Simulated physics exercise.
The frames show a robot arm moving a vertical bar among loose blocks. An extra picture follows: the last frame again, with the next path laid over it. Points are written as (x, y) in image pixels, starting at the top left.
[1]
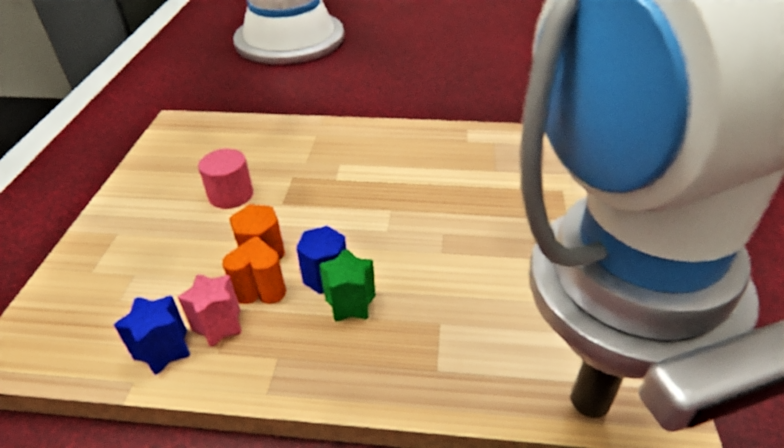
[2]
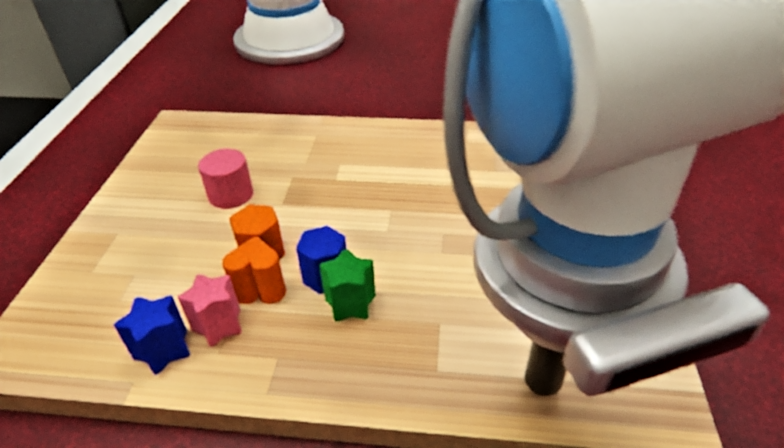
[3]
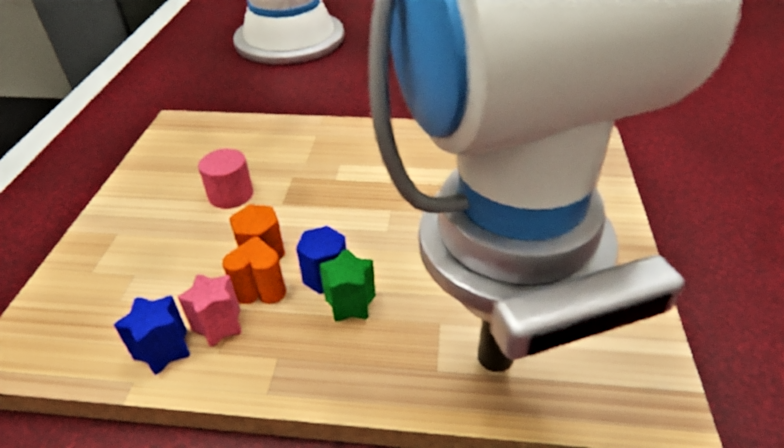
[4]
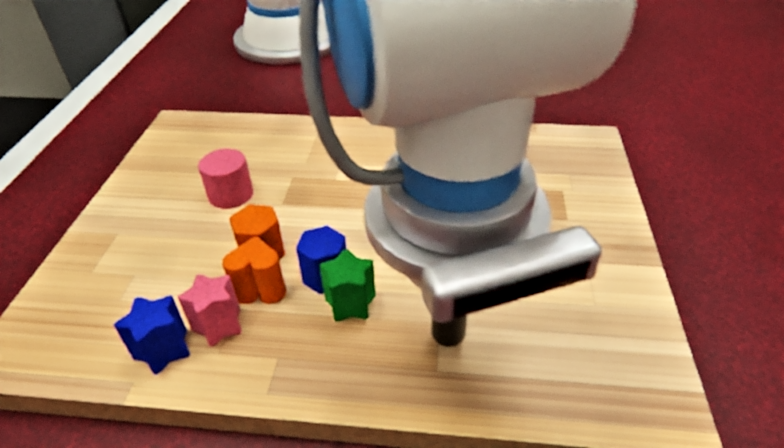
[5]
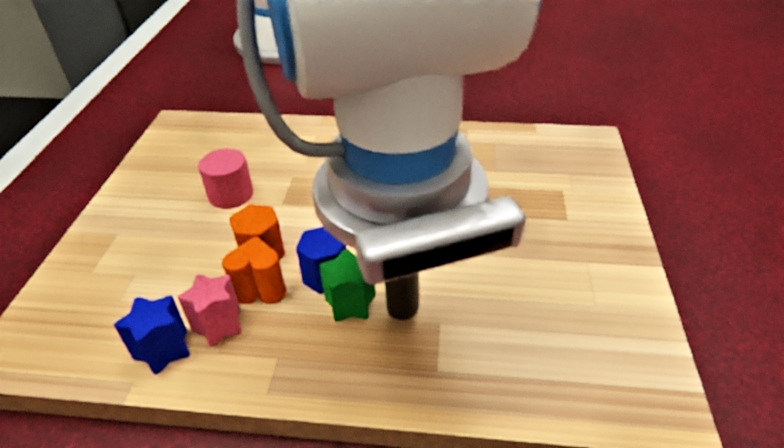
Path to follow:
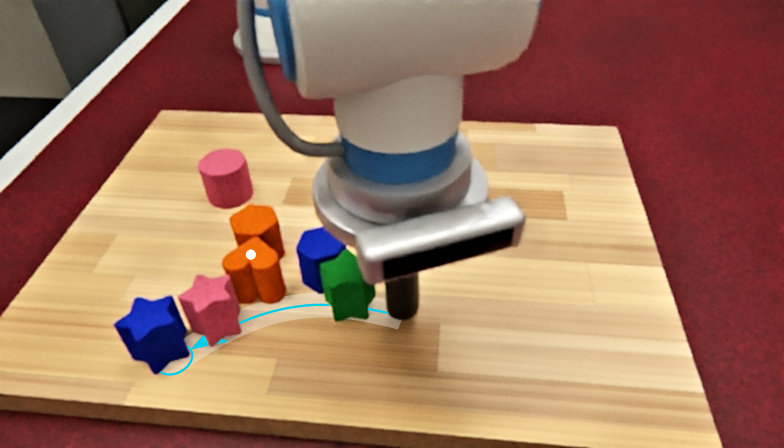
The video shows a white and blue robot arm moving a dark vertical bar leftward and slightly away across a wooden board, nearing the green star-shaped block, while the blue, pink, orange and green blocks stay still.
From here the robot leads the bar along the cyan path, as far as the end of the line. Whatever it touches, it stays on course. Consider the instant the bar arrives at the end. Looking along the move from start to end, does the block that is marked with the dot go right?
Yes, that is how it ends up.
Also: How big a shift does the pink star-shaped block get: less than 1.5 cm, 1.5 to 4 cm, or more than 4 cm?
The best fit is over 4 cm.
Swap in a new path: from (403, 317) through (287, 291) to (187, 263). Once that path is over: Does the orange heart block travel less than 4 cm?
I'd say no.
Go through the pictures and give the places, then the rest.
Bar tip at (590, 401); block tops, blue star-shaped block at (146, 315); pink star-shaped block at (206, 290); orange heart block at (251, 255); orange hexagon at (253, 218); blue hexagon at (321, 241); green star-shaped block at (347, 268), in the first picture.
Bar at (543, 380); blocks unchanged, in the second picture.
Bar at (495, 358); blocks unchanged, in the third picture.
Bar at (448, 333); blocks unchanged, in the fourth picture.
Bar at (403, 308); blue star-shaped block at (146, 315); pink star-shaped block at (206, 290); orange heart block at (251, 255); orange hexagon at (253, 218); blue hexagon at (321, 241); green star-shaped block at (347, 268), in the fifth picture.
Path on the board, from (403, 317) over (327, 305) and (250, 319) to (174, 359); the dot is on the orange heart block.
What follows on the original path. One third of the way, bar at (325, 296); orange heart block at (242, 254); orange hexagon at (250, 215), turned 15° anticlockwise; blue hexagon at (292, 224), turned 45° clockwise; green star-shaped block at (289, 257), turned 20° clockwise.
Two thirds of the way, bar at (247, 310); pink star-shaped block at (200, 291); orange heart block at (200, 241), turned 15° clockwise; orange hexagon at (248, 214), turned 20° anticlockwise; blue hexagon at (289, 221), turned 70° clockwise; green star-shaped block at (240, 256), turned 60° clockwise.
At the end, bar at (170, 351); blue star-shaped block at (70, 331); pink star-shaped block at (123, 319), turned 25° clockwise; orange heart block at (200, 240), turned 15° clockwise; orange hexagon at (248, 214), turned 20° anticlockwise; blue hexagon at (289, 221), turned 70° clockwise; green star-shaped block at (239, 257), turned 65° clockwise.
